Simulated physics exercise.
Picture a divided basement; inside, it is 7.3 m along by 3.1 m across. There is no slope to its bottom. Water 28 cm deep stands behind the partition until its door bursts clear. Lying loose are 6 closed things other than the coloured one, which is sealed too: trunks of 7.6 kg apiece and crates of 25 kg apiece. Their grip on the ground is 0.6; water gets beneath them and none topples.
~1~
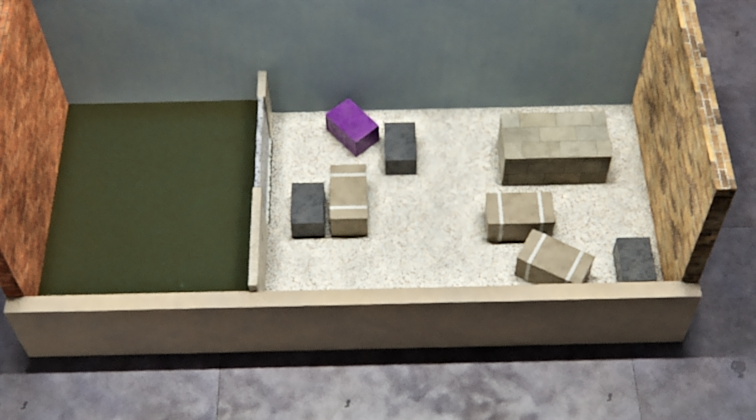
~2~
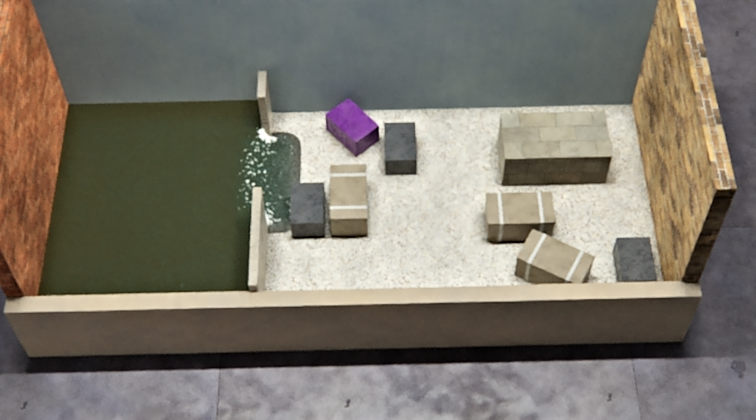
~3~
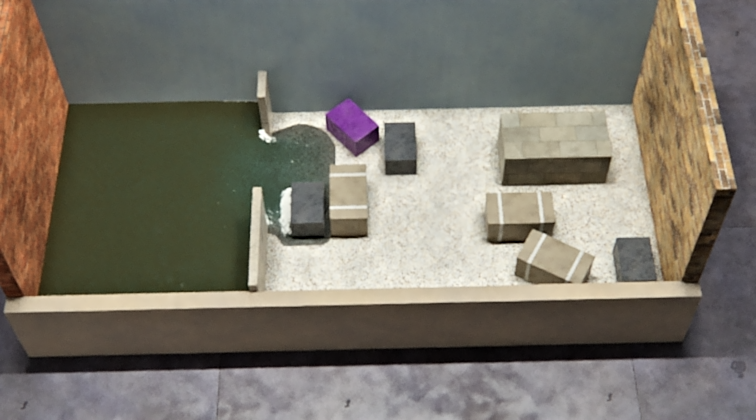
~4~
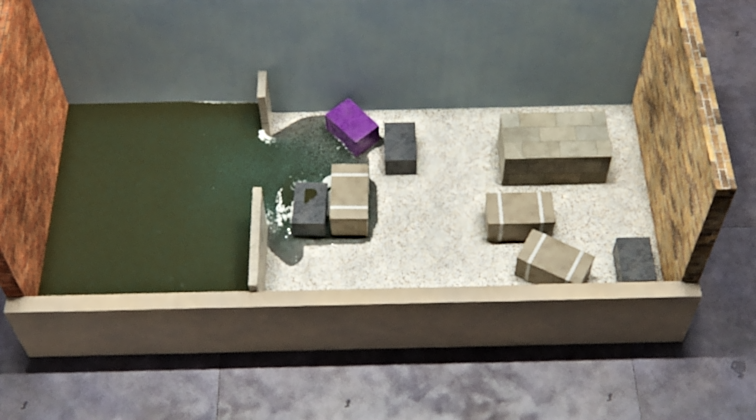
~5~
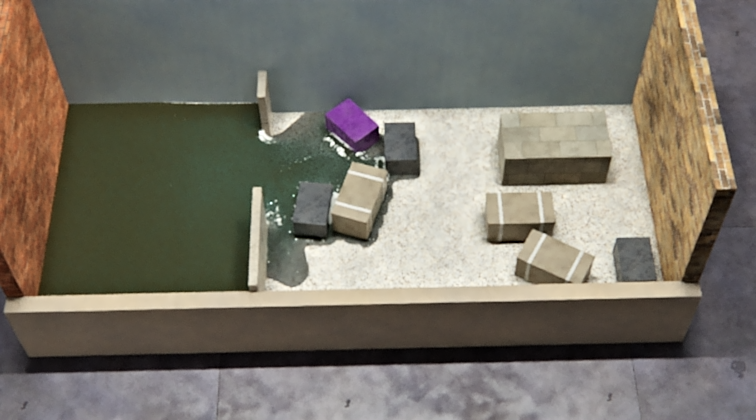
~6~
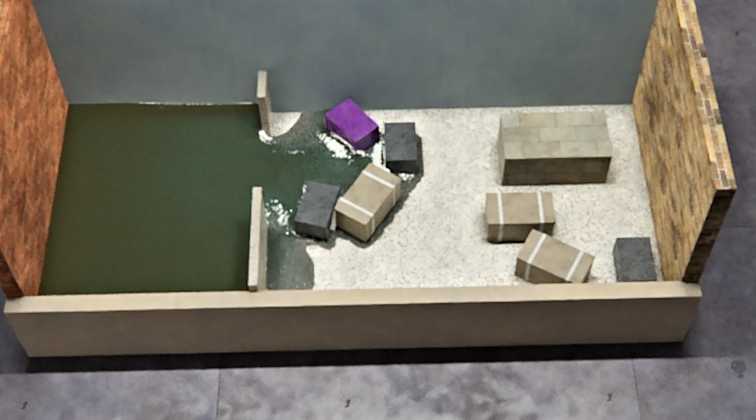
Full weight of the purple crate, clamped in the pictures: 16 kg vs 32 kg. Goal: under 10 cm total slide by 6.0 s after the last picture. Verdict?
It passes with neither figure.
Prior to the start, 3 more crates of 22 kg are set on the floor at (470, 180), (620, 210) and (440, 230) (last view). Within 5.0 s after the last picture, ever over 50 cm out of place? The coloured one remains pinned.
Respectively: A smaller shift, a smaller shift, a bigger shift.
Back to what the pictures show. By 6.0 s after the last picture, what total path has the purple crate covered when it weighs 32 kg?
Total distance: Near 120 cm.
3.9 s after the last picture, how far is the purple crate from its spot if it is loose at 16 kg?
Roughly 350 cm.
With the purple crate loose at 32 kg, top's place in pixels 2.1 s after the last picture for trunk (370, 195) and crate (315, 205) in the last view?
Near (408, 247) and (358, 224).
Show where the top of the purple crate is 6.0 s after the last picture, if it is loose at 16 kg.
About pixel (614, 110).
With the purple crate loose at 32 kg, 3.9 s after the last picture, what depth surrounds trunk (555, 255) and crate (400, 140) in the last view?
I'd estimate 12 cm for the first and 9 cm for the second.
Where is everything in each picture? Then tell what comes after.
The purple crate at (352, 120) rests on the ground; 7.9 m2 under water; 0 of 7 have shifted, in the first frame.
The purple crate at (352, 120), on the bottom; water covers 8.5 m2; 0 of 7 have shifted, in the second frame.
The purple crate at (352, 120) rests on the ground; 9.1 m2 under water; 0 of 7 have shifted, in the third frame.
The purple crate at (352, 120) rests on the ground; 9.6 m2 under water; 0 of 7 have shifted, in the fourth frame.
The purple crate at (352, 120) rests on the ground; 10.0 m2 under water; 2 of 7 have shifted, in the fifth frame.
The purple crate at (352, 120), on the bottom; water covers 10.5 m2; 2 of 7 have shifted, in the sixth frame.
Then, 0.4 s after the last picture the purple crate would be 19 cm from its start with 16 kg and 6 cm from its start with 32 kg; 9 cm of water round it then.
Then, 2.1 s after the last picture the purple crate would be 145 cm from its start with 16 kg and 73 cm from its start with 32 kg; 11 cm of water round it then.
Then, 3.9 s after the last picture the purple crate would be 335 cm from its start with 16 kg and 120 cm from its start with 32 kg; 13 cm of water round it then.
Then, 6.0 s after the last picture the purple crate would be 330 cm from its start with 16 kg and 118 cm from its start with 32 kg; 11 cm of water round it then.
